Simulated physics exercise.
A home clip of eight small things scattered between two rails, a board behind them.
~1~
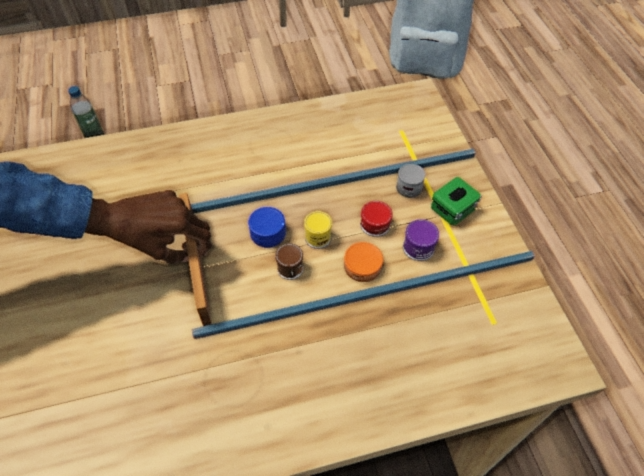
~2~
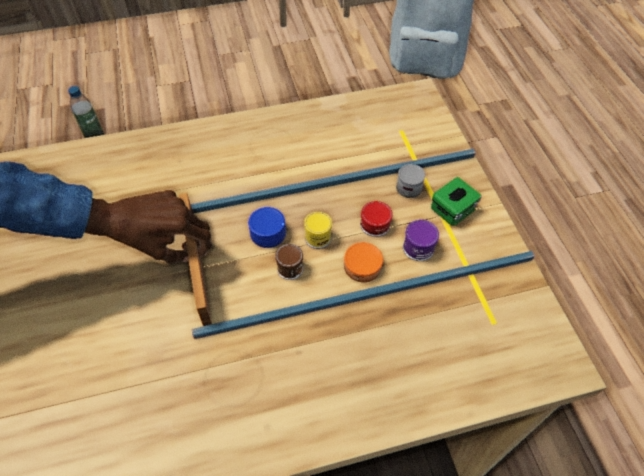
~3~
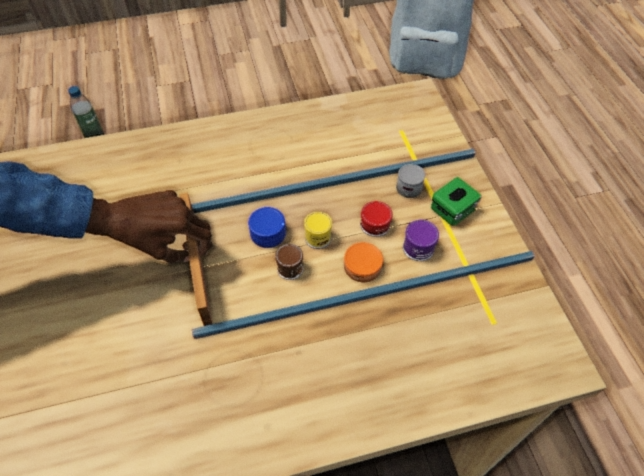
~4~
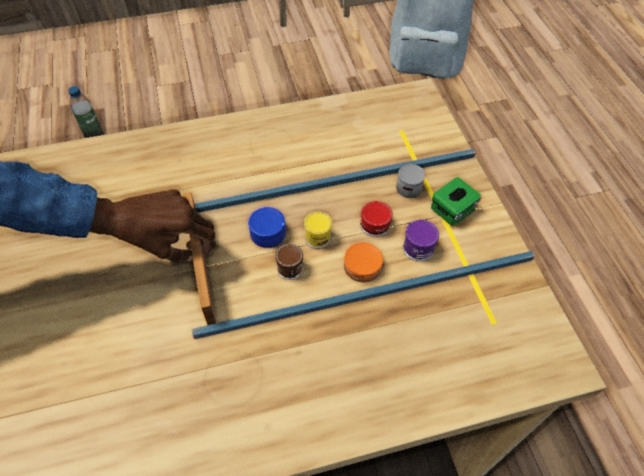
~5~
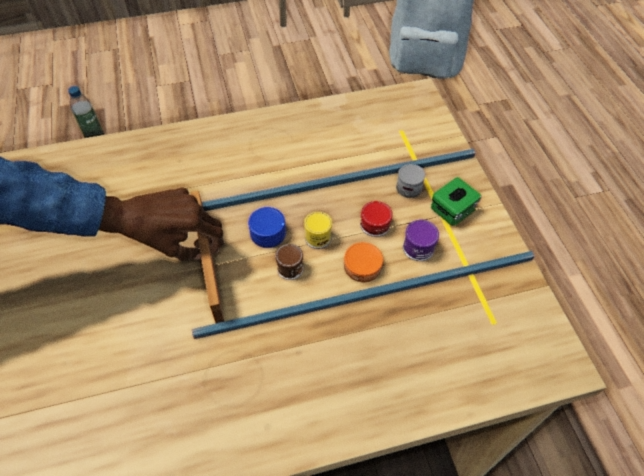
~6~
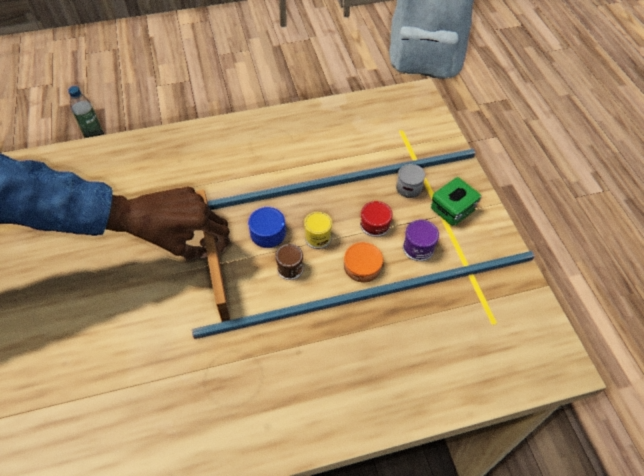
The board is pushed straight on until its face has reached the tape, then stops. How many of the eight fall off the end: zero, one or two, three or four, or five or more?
The number that fall off is one or two.
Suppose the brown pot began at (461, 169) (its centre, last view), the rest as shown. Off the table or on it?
From there it is kept.
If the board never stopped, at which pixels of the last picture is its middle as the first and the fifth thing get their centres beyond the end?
Its middle is around (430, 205) and later (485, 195).
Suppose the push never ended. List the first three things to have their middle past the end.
The order is the green case, then the red tin, then the grey tub.
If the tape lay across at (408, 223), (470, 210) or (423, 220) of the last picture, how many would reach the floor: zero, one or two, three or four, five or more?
For each place: None; three or four; none.
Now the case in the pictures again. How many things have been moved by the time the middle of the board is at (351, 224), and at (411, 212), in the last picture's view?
The counts are 6 and 8.
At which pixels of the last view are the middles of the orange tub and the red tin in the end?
The orange tub stops around (479, 246); the red tin around (478, 185).
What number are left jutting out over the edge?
That would be 0.
A little later, none off yet; green case at rest near (455, 202); grey tub at rest near (410, 181); purple pot at rest near (420, 241).
When it is over, the number that fall off is one or two; down, green case.
